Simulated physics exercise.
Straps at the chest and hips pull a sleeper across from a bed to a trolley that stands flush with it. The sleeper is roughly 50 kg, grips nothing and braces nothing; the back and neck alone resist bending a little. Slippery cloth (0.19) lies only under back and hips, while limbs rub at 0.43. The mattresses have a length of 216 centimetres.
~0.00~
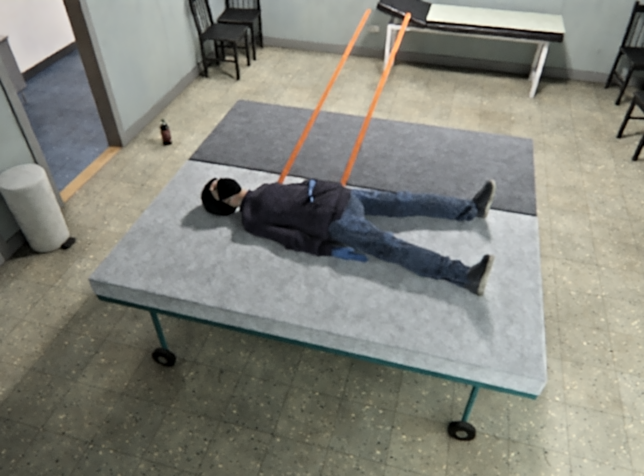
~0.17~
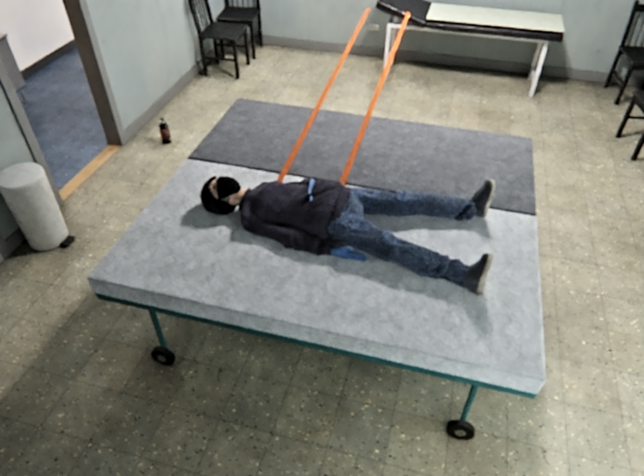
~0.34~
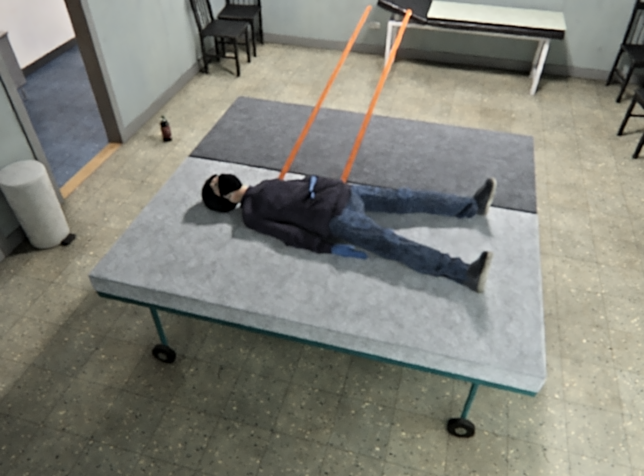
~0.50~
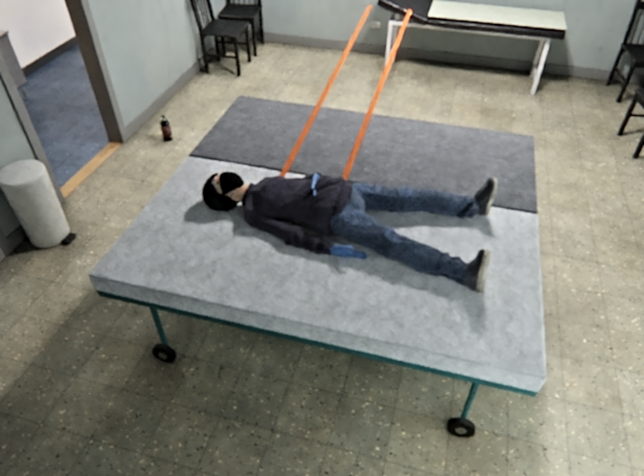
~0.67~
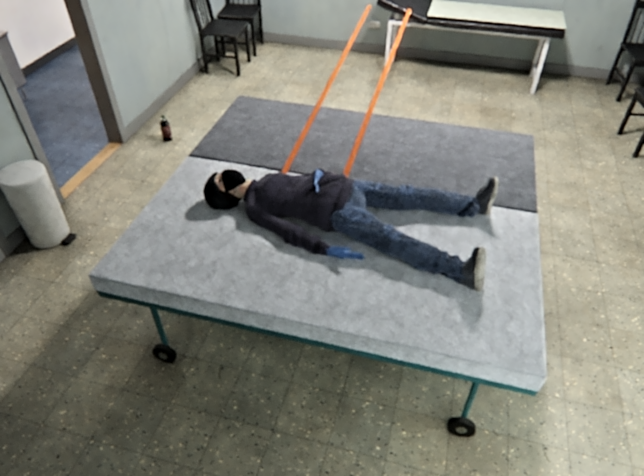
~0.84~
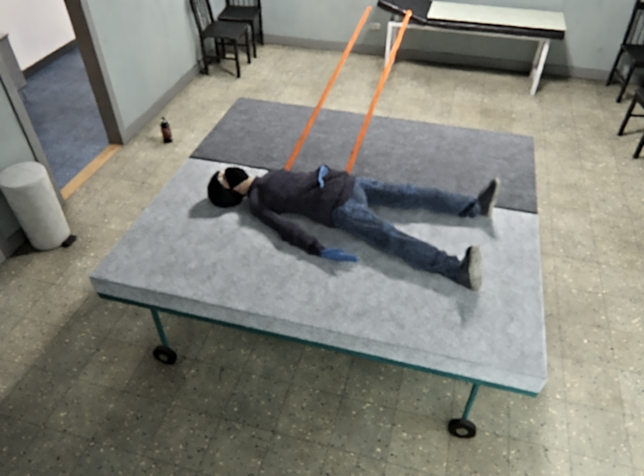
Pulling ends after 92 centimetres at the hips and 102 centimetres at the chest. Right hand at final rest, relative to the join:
Looks like it never slides over the join.
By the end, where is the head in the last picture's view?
Somewhere about (275, 108) in the last picture.
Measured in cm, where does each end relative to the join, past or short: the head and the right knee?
Both go past - the head by 60 cm and the right knee by 12 cm.
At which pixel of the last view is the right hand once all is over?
It ends up near pixel (286, 178) in the last picture.
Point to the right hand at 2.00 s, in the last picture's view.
Roughly (286, 209).
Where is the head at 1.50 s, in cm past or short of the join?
Some 0 cm short of it.
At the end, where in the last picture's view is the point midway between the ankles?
Near (416, 196).
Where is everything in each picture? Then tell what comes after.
Right hand (348, 257), head (218, 197); pull at the hips 0 cm, in the first frame.
Right hand (348, 256), head (217, 196); pull at the hips 0 cm, in the second frame.
Right hand (348, 254), head (218, 194); pull at the hips 1 cm, in the third frame.
Right hand (347, 254), head (219, 193); pull at the hips 3 cm, in the fourth frame.
Right hand (344, 255), head (220, 192); pull at the hips 6 cm, in the fifth frame.
Right hand (339, 258), head (224, 190); pull at the hips 11 cm, in the sixth frame.
After 1.00 s the right hand is 67 cm short of the join, near (331, 257) in the last picture's view.
After 1.50 s the right hand is 58 cm short of the join, near (301, 239) in the last picture's view; the head 1 cm short of the join.
After 2.00 s the right hand is 36 cm short of the join, near (286, 209) in the last picture's view; the head 31 cm past the join.
When all is still (3.8 s), head crosses the join; left hand crosses the join; right hand stops short of the join; left ankle crosses the join; right ankle stops short of the join; right knee crosses the join.
